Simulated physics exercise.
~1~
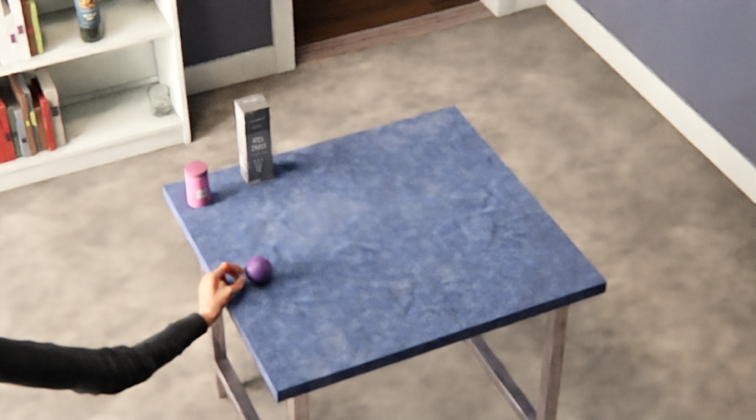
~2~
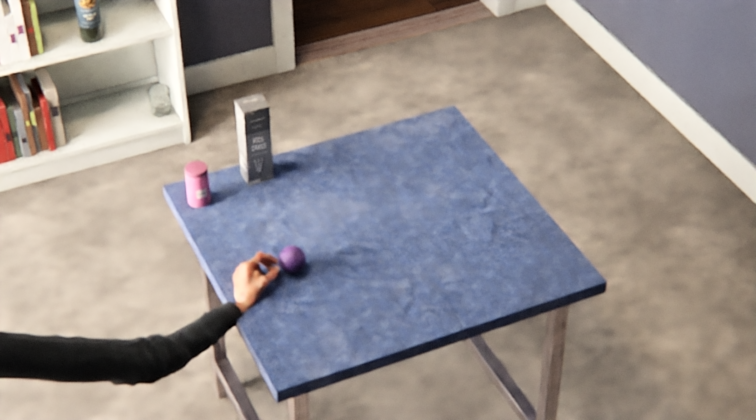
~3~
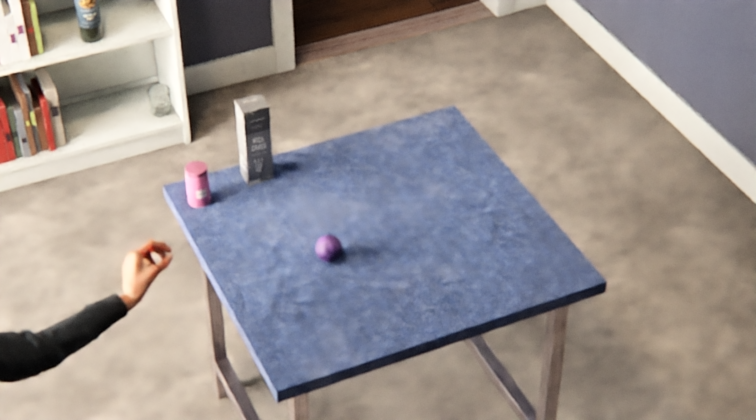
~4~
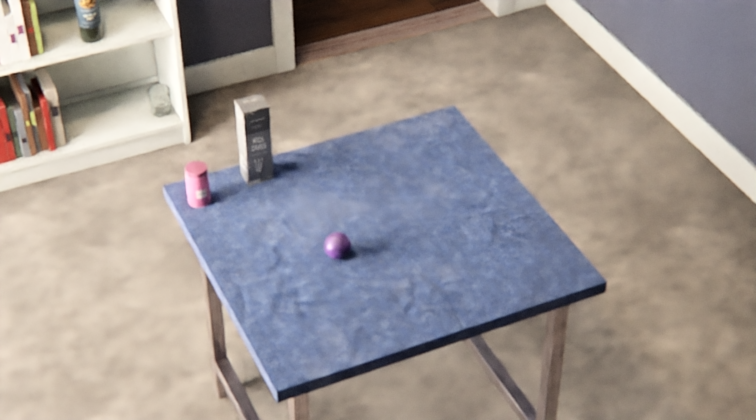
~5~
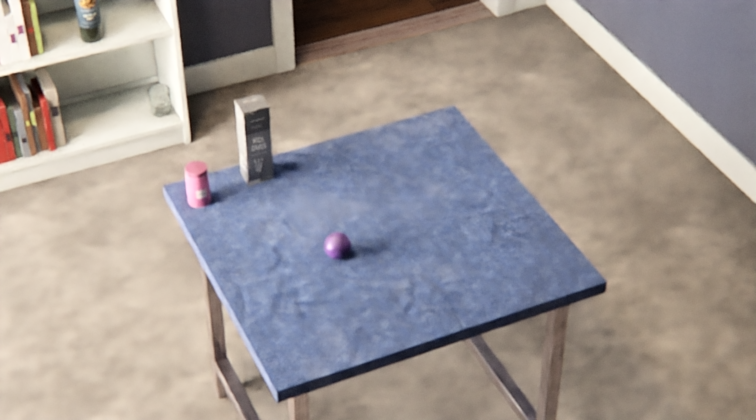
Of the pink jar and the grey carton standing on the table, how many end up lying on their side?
None of them do. The pink jar and the grey carton are both still upright at the end.
